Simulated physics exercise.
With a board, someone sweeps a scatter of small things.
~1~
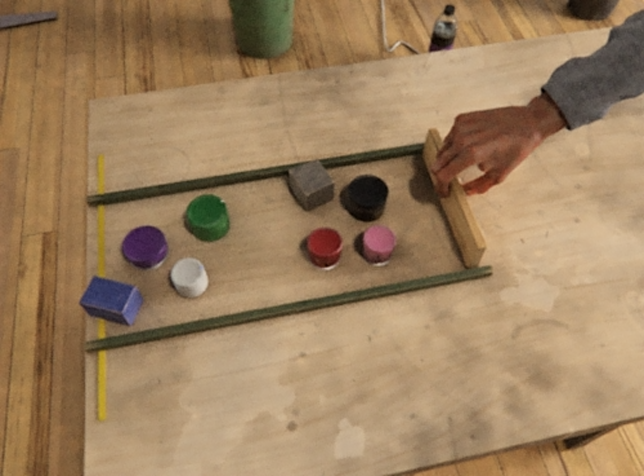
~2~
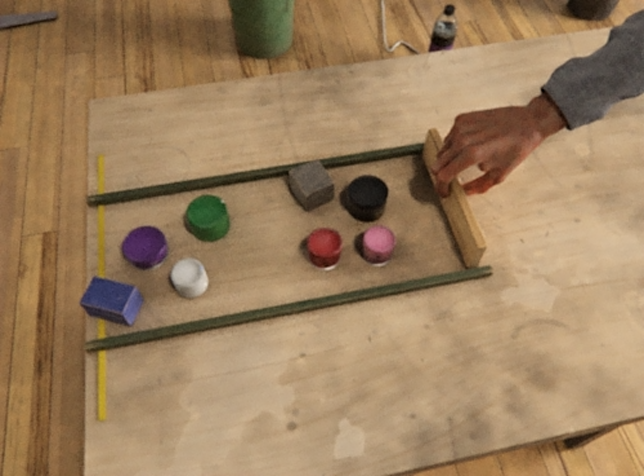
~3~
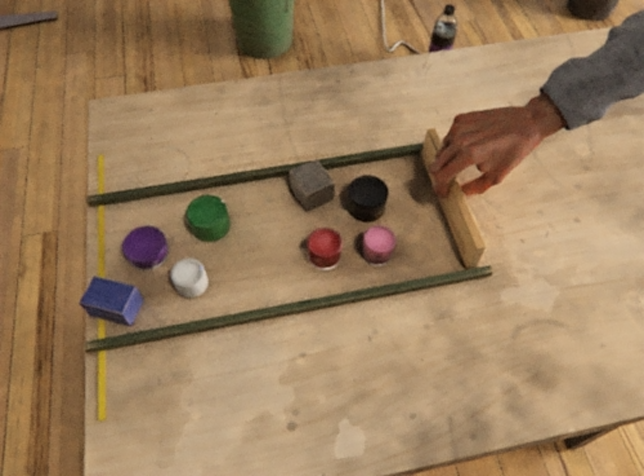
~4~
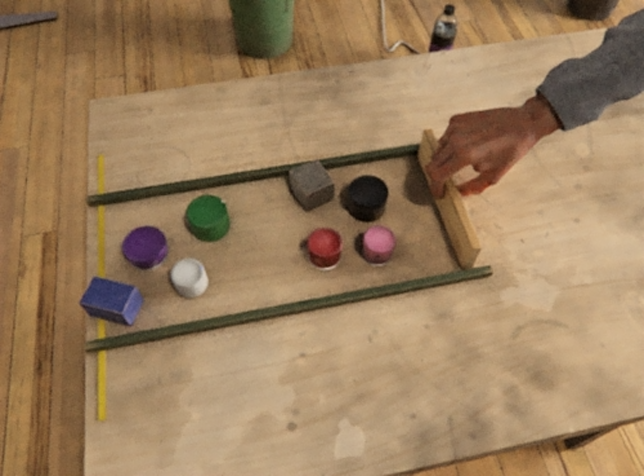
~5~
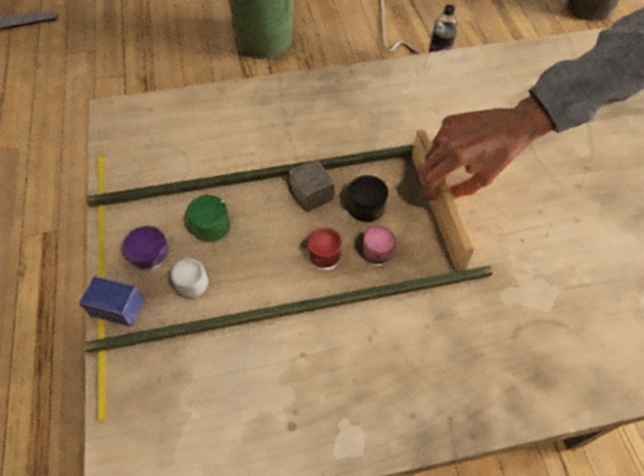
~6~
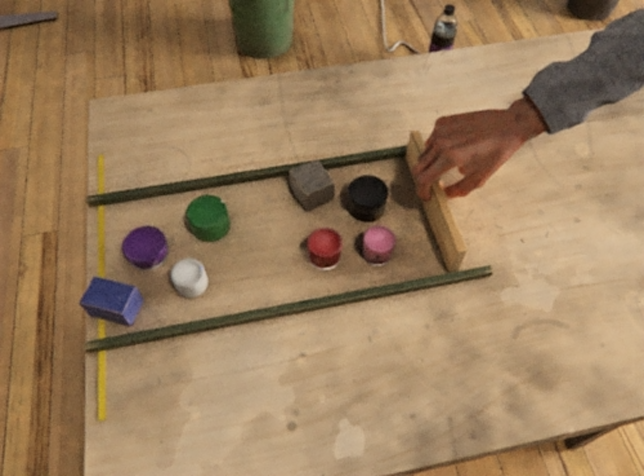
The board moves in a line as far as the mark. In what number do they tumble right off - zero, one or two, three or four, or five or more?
Five or more tumble off.
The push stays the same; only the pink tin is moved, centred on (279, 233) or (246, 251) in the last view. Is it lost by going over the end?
First spot, it is pushed off; second spot, it is pushed off.
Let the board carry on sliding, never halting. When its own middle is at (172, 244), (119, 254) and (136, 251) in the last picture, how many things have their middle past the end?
Place by place, 0, 4 and 3.
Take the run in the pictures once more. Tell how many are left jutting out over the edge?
Tally: 1.
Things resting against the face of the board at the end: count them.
In total, 1.
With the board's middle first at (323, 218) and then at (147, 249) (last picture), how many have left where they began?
At the one place 4, at the other 8.
Early on, none off yet; blue block at rest near (113, 301); purple pot at rest near (146, 248); white lid at rest near (190, 278).
Finally, the number that fall off is five or more; lost, black tub, grey block, red tin, green lid, white lid, purple pot and blue block.
